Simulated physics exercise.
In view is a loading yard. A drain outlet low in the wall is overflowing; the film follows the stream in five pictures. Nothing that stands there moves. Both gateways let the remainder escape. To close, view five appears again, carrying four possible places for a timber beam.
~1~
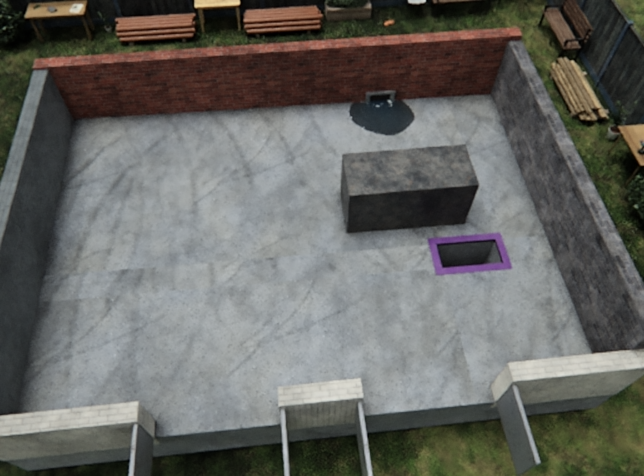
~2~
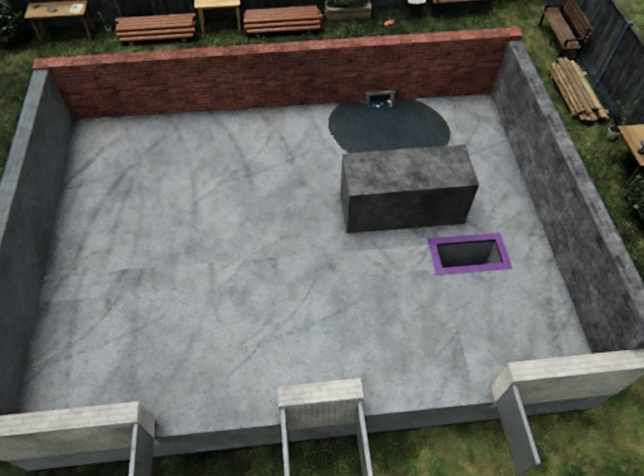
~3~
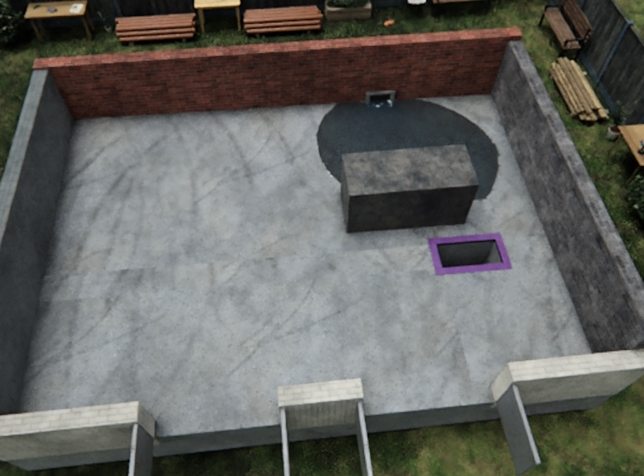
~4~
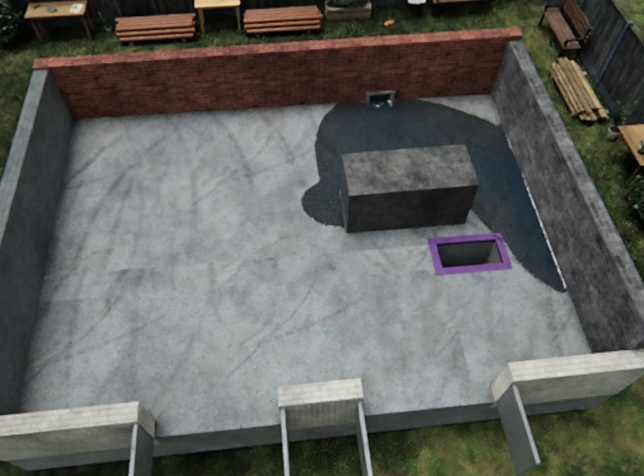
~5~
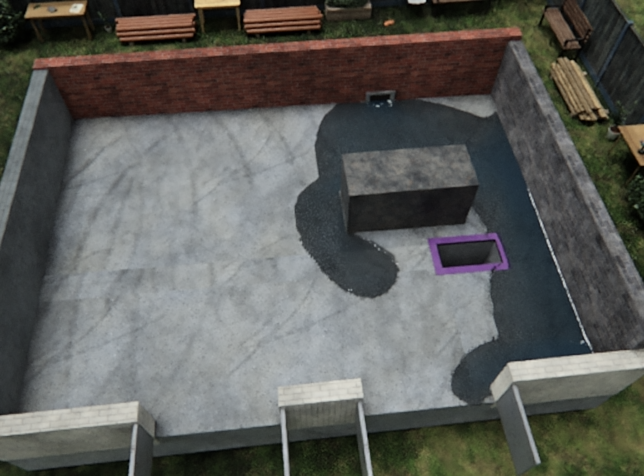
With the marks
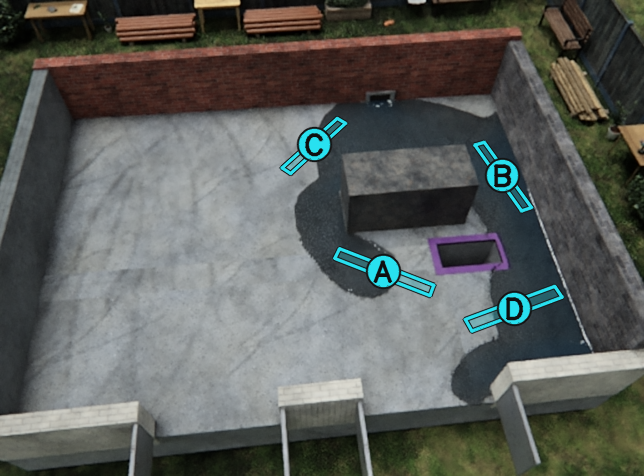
Dark water spread from an opening in the brick back wall of a walled yard, passed around both sides of a large block, then ran down the right wall and reached the purple-edged drain.
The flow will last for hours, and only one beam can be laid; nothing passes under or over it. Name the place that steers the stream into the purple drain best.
The best position is D.
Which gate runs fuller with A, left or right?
More leaves on the right.
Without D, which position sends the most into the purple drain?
B it is.
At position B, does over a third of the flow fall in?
No, it does not.
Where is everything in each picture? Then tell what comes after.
Outfall at (380, 97); purple drain at (469, 254); open gate at (424, 392); open gate at (219, 413); front seen at (412, 120), 2 % of the ground wet; purple drain still dry, in the first frame.
Front seen at (340, 143), 7 % of the ground wet; purple drain still dry, in the second frame.
Front seen at (485, 180), 13 % of the ground wet; purple drain still dry, in the third frame.
Front seen at (546, 279), 18 % of the ground wet; purple drain still dry, in the fourth frame.
Front seen at (568, 316), 26 % of the ground wet; purple drain taking water, in the fifth frame.
On the marked copy, A from (337, 253) to (431, 290); B from (479, 143) to (526, 209); C from (286, 170) to (341, 120); D from (468, 325) to (558, 291).
With A, about 16 % of the stream goes into the purple drain, about 84 % out by the gates.
With B, about 23 % of the stream goes into the purple drain, about 75 % out by the gates.
With C, about 14 % of the stream goes into the purple drain, about 85 % out by the gates.
With D, about 36 % of the stream goes into the purple drain, about 63 % out by the gates.
